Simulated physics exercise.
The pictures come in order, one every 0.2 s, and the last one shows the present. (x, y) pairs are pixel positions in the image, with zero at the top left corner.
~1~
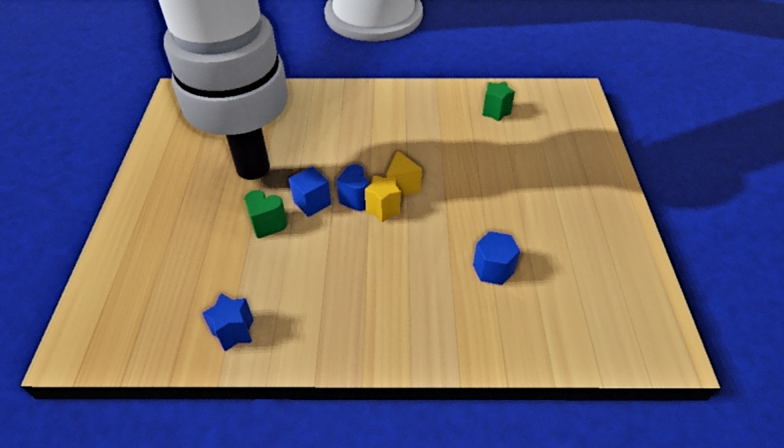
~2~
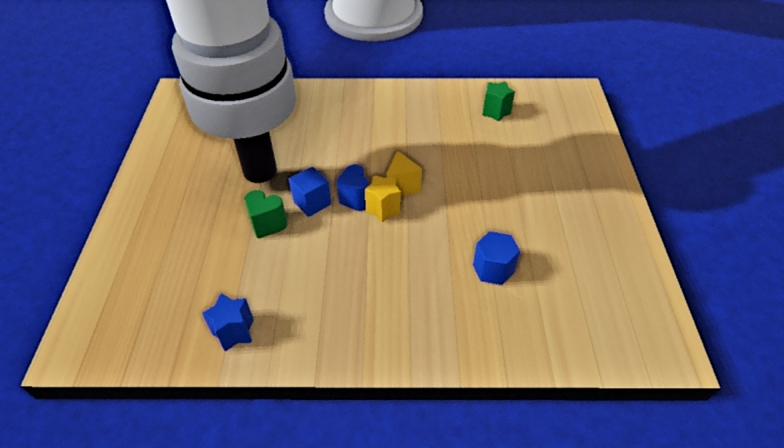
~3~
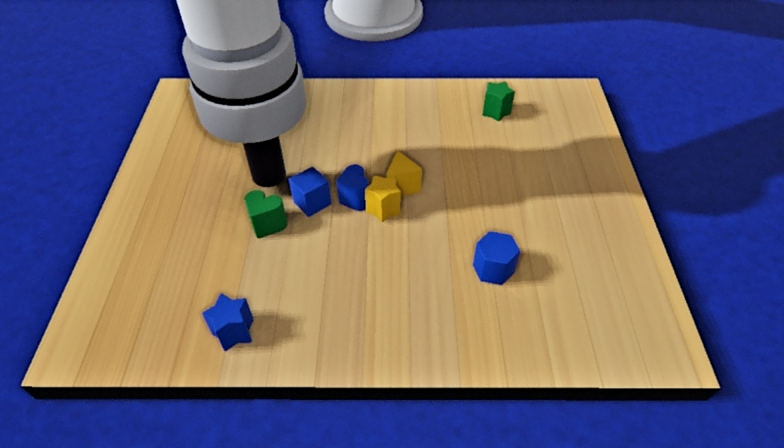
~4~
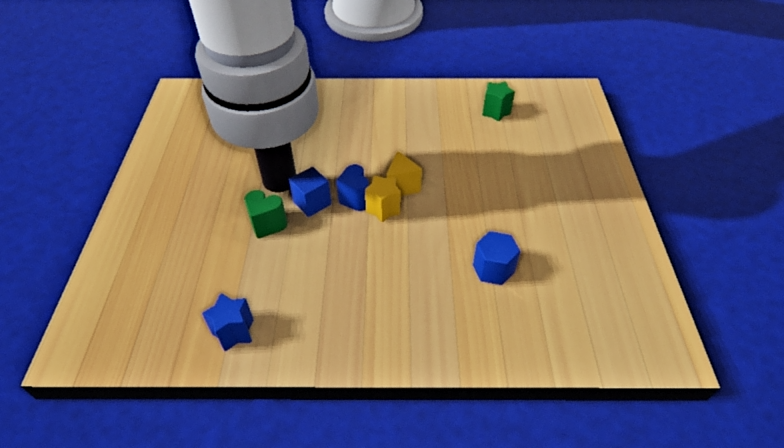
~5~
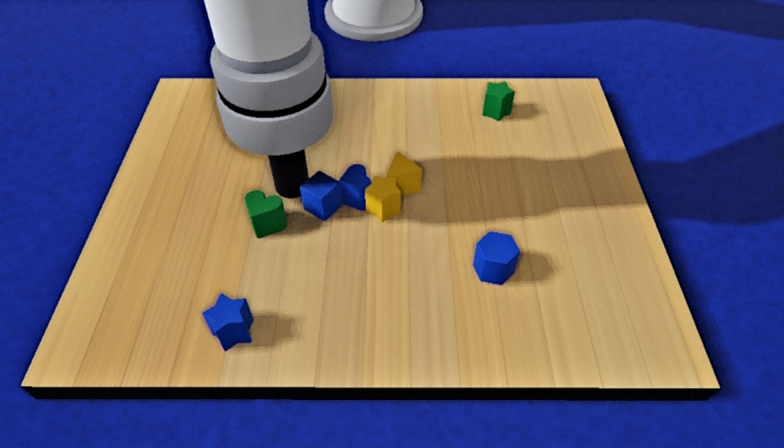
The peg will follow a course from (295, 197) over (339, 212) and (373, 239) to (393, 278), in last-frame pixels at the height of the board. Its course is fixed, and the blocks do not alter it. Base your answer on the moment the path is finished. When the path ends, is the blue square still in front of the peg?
No.
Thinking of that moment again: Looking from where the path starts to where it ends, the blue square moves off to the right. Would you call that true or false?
The statement is incorrect.
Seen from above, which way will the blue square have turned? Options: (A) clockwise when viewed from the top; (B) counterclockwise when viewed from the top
It's B.
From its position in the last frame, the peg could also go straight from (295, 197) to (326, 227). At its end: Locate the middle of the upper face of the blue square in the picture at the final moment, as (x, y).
In the picture, that point is around (358, 203).
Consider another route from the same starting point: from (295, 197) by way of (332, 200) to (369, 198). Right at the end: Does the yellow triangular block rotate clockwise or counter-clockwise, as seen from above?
Viewed from overhead, the yellow triangular block winds up turned anticlockwise.
What follows on the original path. One third of the way, peg at (338, 201); blue square at (364, 203); blue heart block at (362, 173); yellow star at (387, 186).
Two thirds of the way, peg at (373, 229); blue square at (405, 227), turned 25° anticlockwise; blue heart block at (362, 173); yellow star at (387, 186).
At the end, peg at (393, 268); green heart block still; blue square at (425, 240), turned 55° anticlockwise; blue heart block at (362, 173); yellow star at (387, 186).
